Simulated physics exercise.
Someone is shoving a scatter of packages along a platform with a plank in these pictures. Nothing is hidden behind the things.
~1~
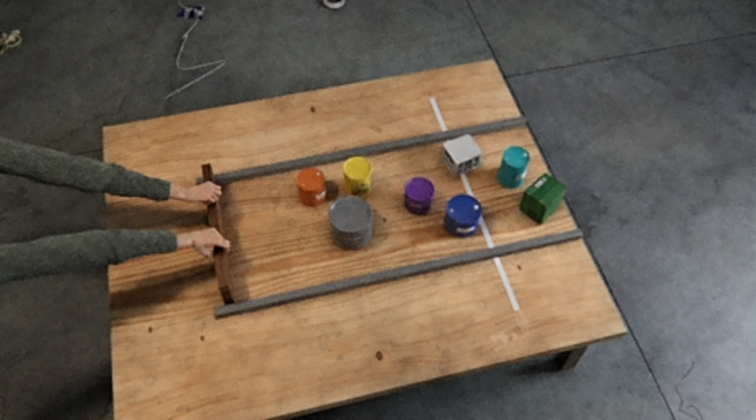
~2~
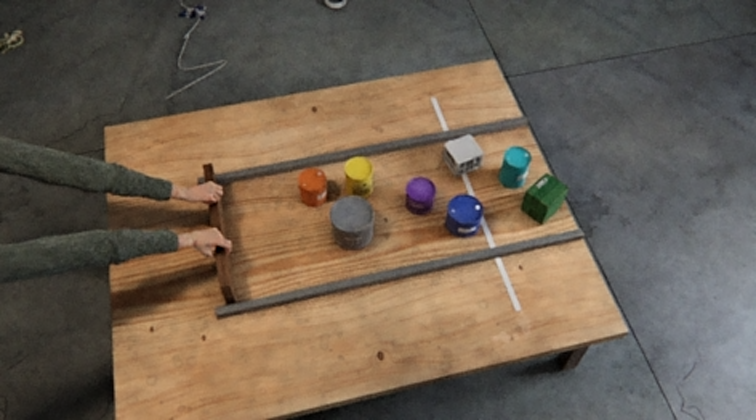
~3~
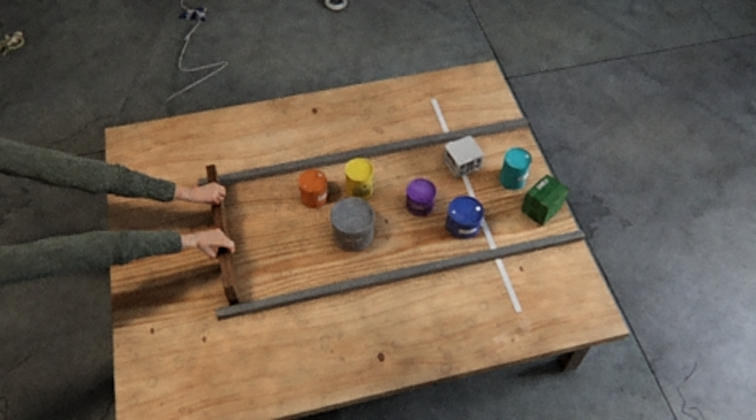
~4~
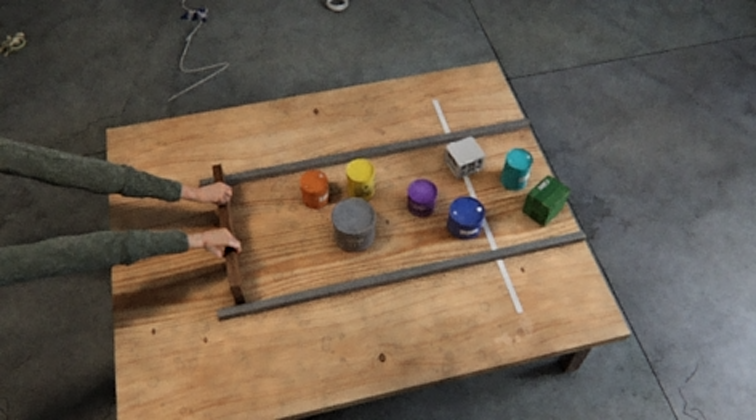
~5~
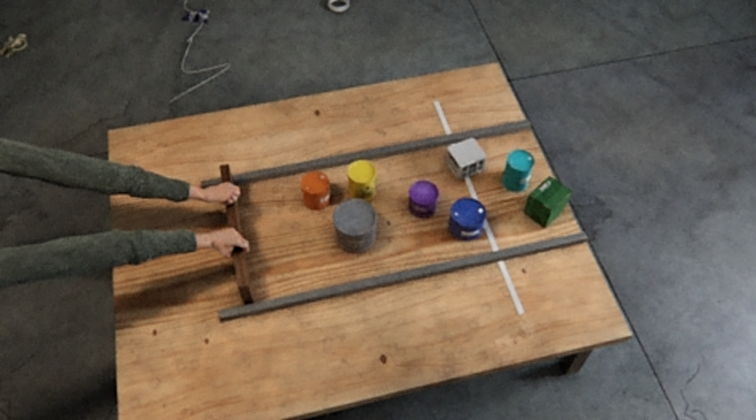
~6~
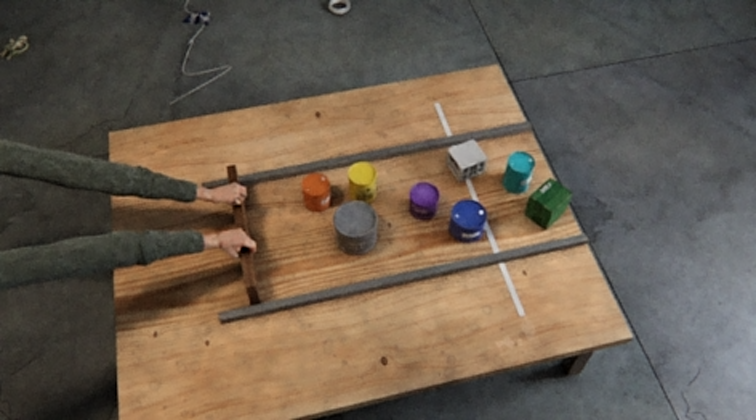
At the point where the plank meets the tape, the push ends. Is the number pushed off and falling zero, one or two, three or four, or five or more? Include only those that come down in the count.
Nothing is pushed off.
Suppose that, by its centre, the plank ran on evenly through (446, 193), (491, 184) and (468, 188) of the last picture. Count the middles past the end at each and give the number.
Counts: 0, 0, 0.
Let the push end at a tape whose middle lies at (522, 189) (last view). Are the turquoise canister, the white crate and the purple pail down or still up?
Here's how it goes: The turquoise canister ends up down, the white crate ends up down, and the purple pail is still up there.
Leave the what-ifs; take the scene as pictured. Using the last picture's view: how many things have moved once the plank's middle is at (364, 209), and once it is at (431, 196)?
I get 3 at the one place and 6 at the other.
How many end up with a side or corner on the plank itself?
It's touching 2 at the end.
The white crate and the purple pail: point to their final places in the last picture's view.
You'll find the first one at (519, 143) and the second at (515, 179).
Soon after, none off yet; green parcel at rest near (548, 204); turquoise canister at rest near (519, 173); white crate at rest near (466, 161).
Then, none off yet; green parcel at rest near (548, 204); turquoise canister at rest near (519, 173); white crate moved about its own width near (485, 154).
At rest, the number that fall off is zero.
